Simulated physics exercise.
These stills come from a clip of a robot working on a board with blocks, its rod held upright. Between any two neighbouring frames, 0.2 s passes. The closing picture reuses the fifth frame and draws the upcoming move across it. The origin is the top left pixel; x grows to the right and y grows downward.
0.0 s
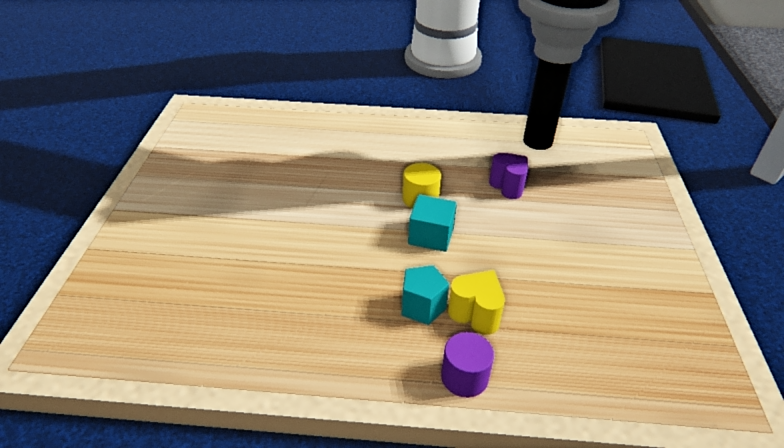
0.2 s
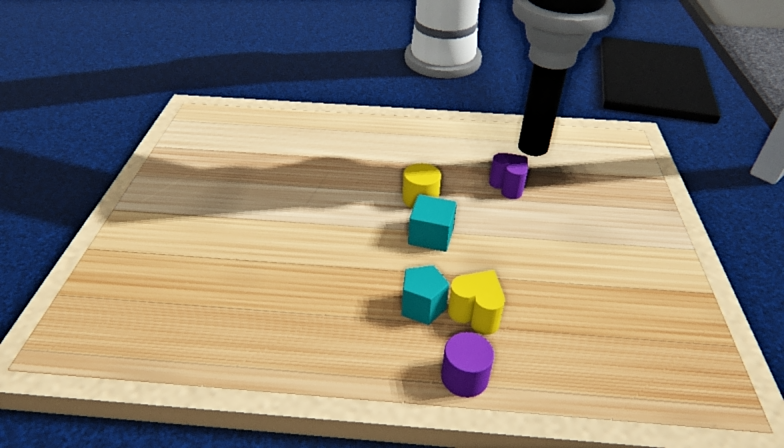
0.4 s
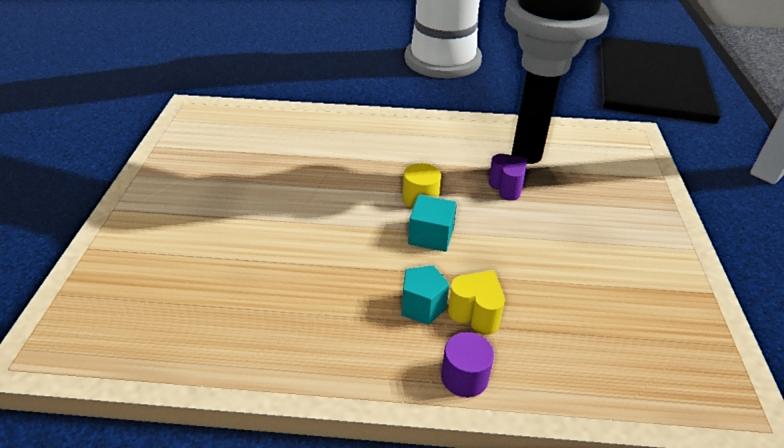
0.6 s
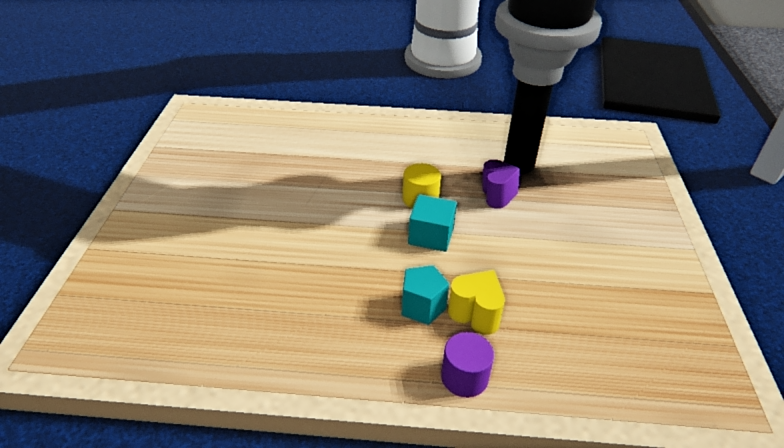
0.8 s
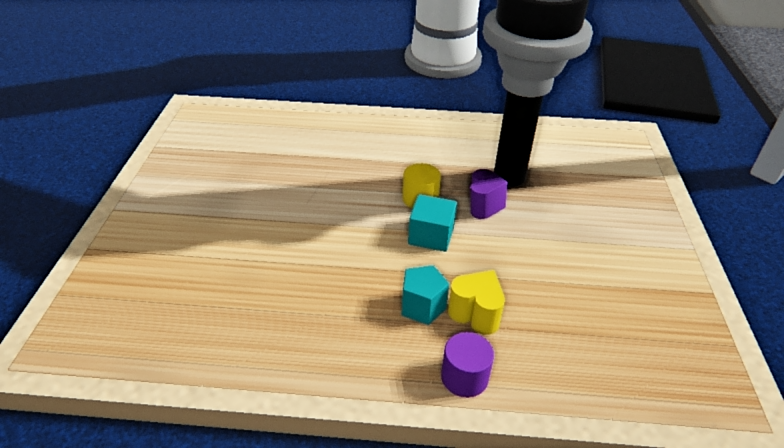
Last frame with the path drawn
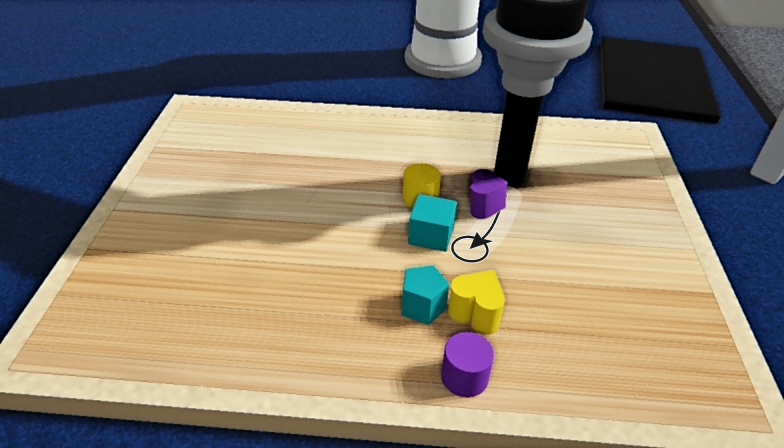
A black rod on a robot arm moves down and slightly left over a wooden board toward a small purple heart block. It meets the block and pushes it a short way left and toward the viewer, turning it slightly, while the yellow, turquoise and other purple blocks stay still.
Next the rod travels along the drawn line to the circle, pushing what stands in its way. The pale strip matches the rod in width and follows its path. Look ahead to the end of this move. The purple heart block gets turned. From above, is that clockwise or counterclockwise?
Spins clockwise.
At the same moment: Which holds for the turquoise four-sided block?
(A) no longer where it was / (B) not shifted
A
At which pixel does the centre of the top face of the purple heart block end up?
The middle of its upper face will lie at (439, 208).
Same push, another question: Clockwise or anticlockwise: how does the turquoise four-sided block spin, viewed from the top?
That block twists counter-clockwise.
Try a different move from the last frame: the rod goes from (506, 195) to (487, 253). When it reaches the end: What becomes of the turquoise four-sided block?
Once the path is done, it is somewhere new.
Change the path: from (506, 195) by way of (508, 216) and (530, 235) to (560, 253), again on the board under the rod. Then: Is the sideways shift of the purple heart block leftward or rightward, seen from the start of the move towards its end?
Seen from start to end, it moves right.
Path on the board, from (506, 195) through (498, 213) and (489, 232) to (470, 249).
The first path, step by step. Halfway along, rod at (497, 205); turquoise four-sided block at (421, 214); purple heart block at (465, 202), turned 35° clockwise.
At the end, rod at (473, 230); turquoise four-sided block at (402, 212), turned 40° anticlockwise; yellow heart block in place; purple heart block at (439, 208), turned 100° clockwise.
